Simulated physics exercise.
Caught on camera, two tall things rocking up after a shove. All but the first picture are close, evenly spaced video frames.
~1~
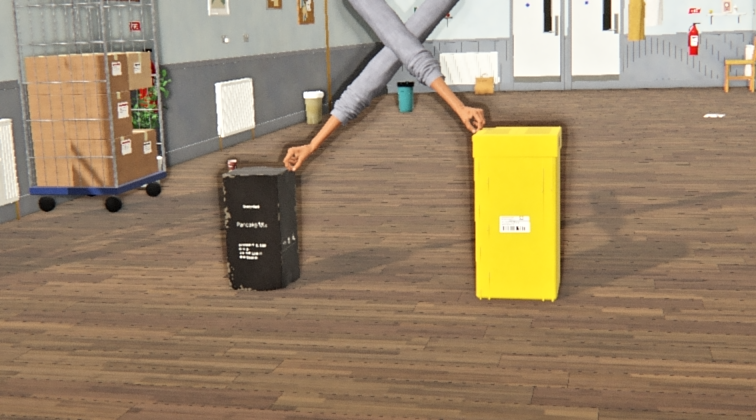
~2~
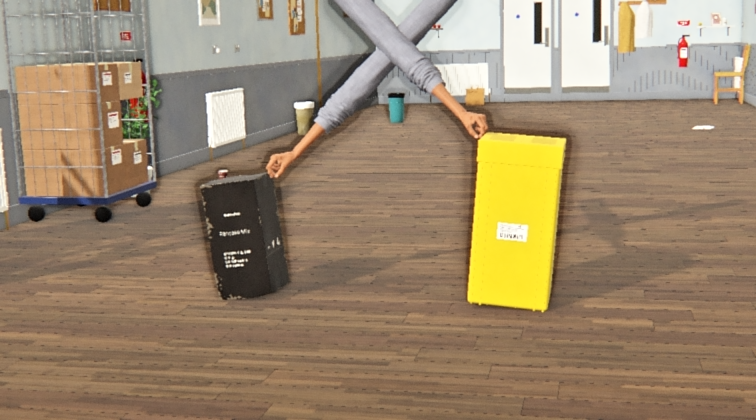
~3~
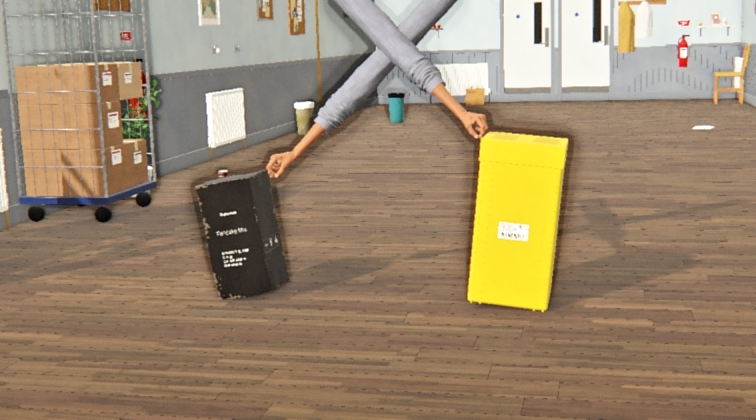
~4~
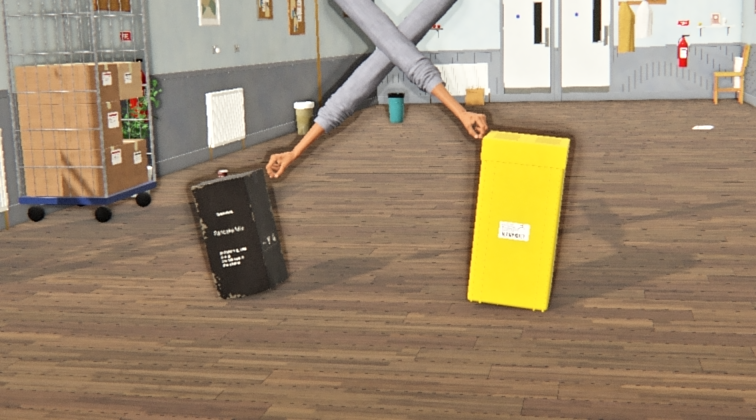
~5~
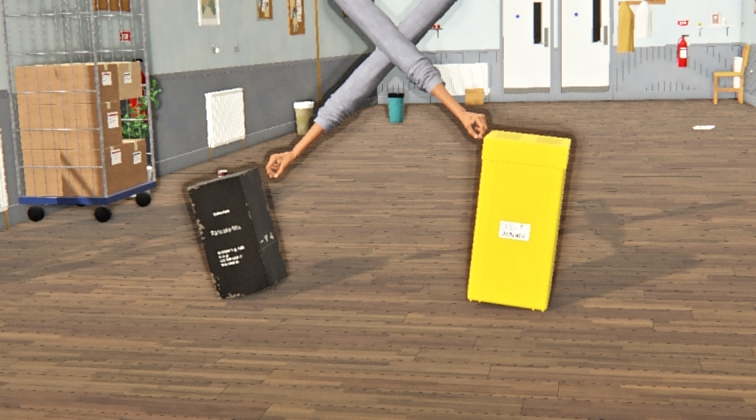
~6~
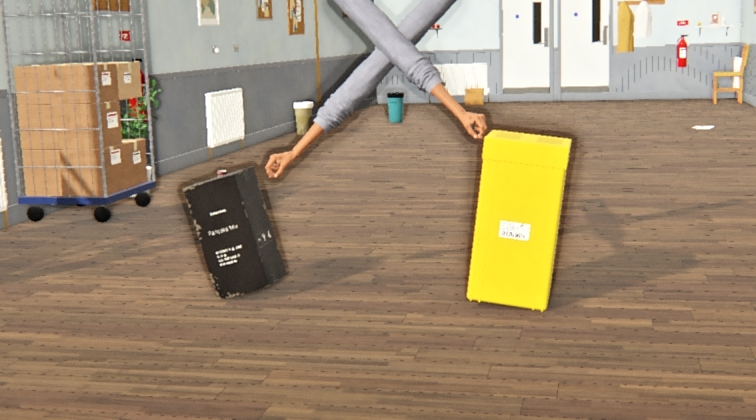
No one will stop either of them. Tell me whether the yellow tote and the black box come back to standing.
As it turns out, the yellow tote returns to its base; the black box goes down on its side.
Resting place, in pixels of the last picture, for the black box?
Roughly at (172, 265).
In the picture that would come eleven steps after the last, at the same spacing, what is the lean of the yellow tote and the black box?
About 0° and 35°.
Then, 0.22 s past the last view, yellow tote upright near (509, 223); black box 34° off upright near (216, 232).
Then, 0.44 s past the last view, yellow tote upright near (507, 223); black box 62° off upright near (190, 243).
Finally, the yellow tote settles on its feet, near (508, 223); the black box topples, near (172, 265).
